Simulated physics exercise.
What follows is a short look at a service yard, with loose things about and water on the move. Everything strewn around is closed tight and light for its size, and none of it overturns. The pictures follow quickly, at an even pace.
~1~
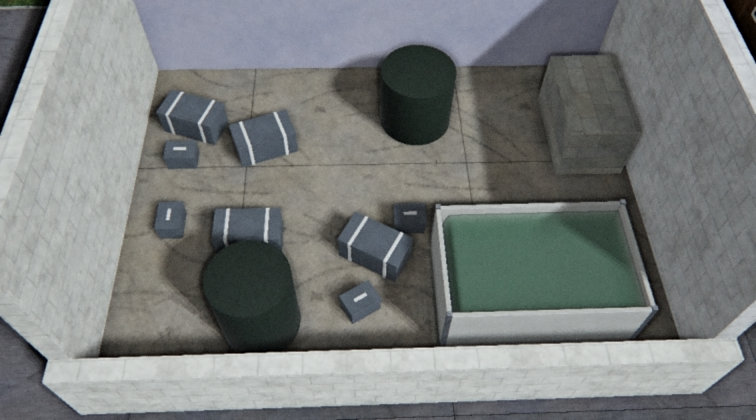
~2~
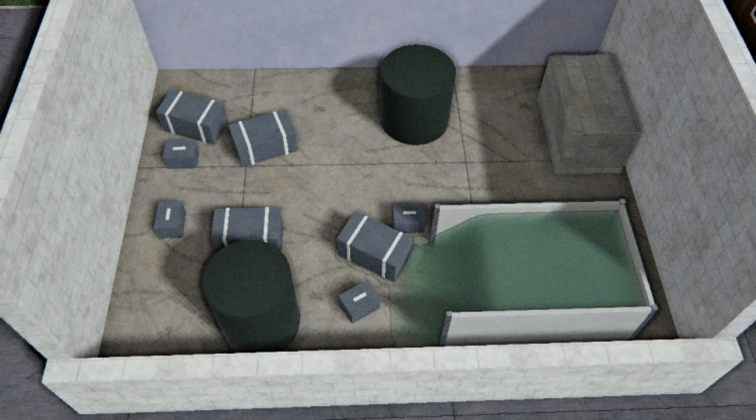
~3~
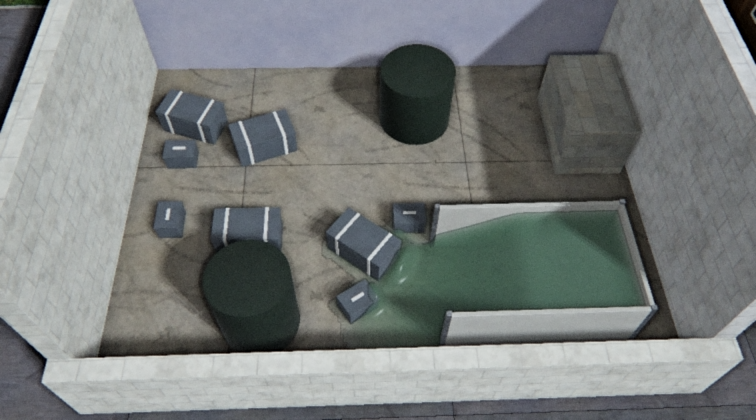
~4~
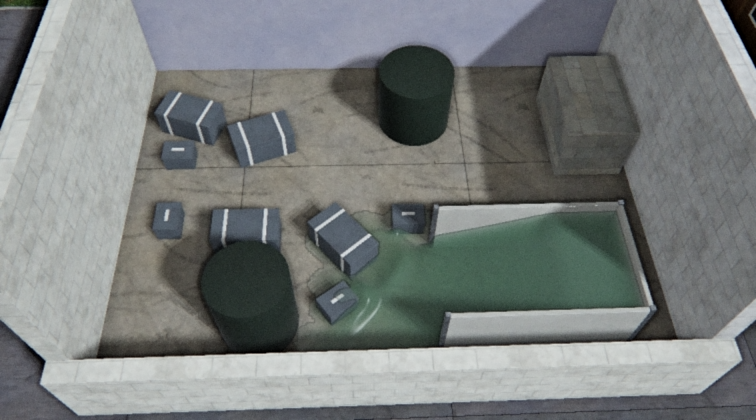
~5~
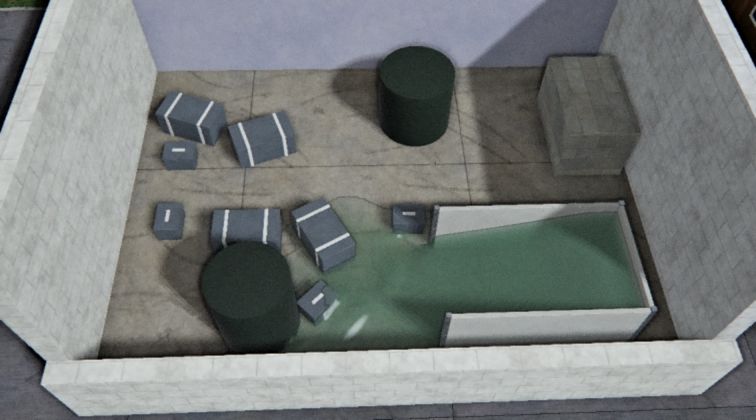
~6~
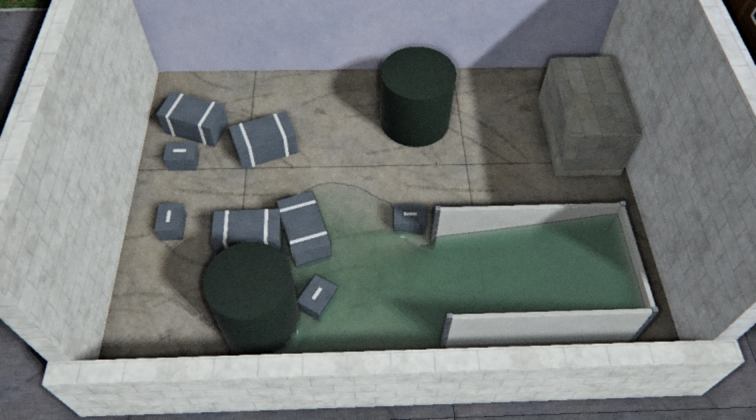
Green water pours left from a white-walled tank whose left side has opened, spreading across the walled yard and pushing a strapped grey trunk, then a small tote, leftward as both turn, while the other boxes stay put.
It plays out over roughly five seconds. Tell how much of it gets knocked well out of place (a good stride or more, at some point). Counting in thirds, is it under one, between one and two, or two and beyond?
In thirds: Two or beyond.
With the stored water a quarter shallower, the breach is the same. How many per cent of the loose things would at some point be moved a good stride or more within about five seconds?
90 per cent.
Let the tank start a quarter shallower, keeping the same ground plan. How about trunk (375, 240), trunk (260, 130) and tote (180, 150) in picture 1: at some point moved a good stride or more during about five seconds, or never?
Note, listed order: Covered it / covered it / covered it.
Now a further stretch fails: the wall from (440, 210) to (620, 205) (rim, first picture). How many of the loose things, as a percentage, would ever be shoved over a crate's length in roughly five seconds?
0 percent, give or take.
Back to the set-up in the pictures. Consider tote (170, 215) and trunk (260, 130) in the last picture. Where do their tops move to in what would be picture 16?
Estimated positions: (139, 199) and (258, 98), approximately.
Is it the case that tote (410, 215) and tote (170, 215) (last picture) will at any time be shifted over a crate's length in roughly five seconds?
Note - item one not the full distance, item two displaced that much.
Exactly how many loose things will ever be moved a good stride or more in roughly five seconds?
My count comes to 7.
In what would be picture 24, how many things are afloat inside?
The total is 6.
A moment on, 2 of 8 are well off their spots; 1 afloat.
Next, 4 of 8 are well off their spots; 4 afloat.
Later, 7 of 8 are well off their spots; 6 afloat.
In the end, 7 of 8 are well off their spots, and 7 have been at some point; 5 afloat.
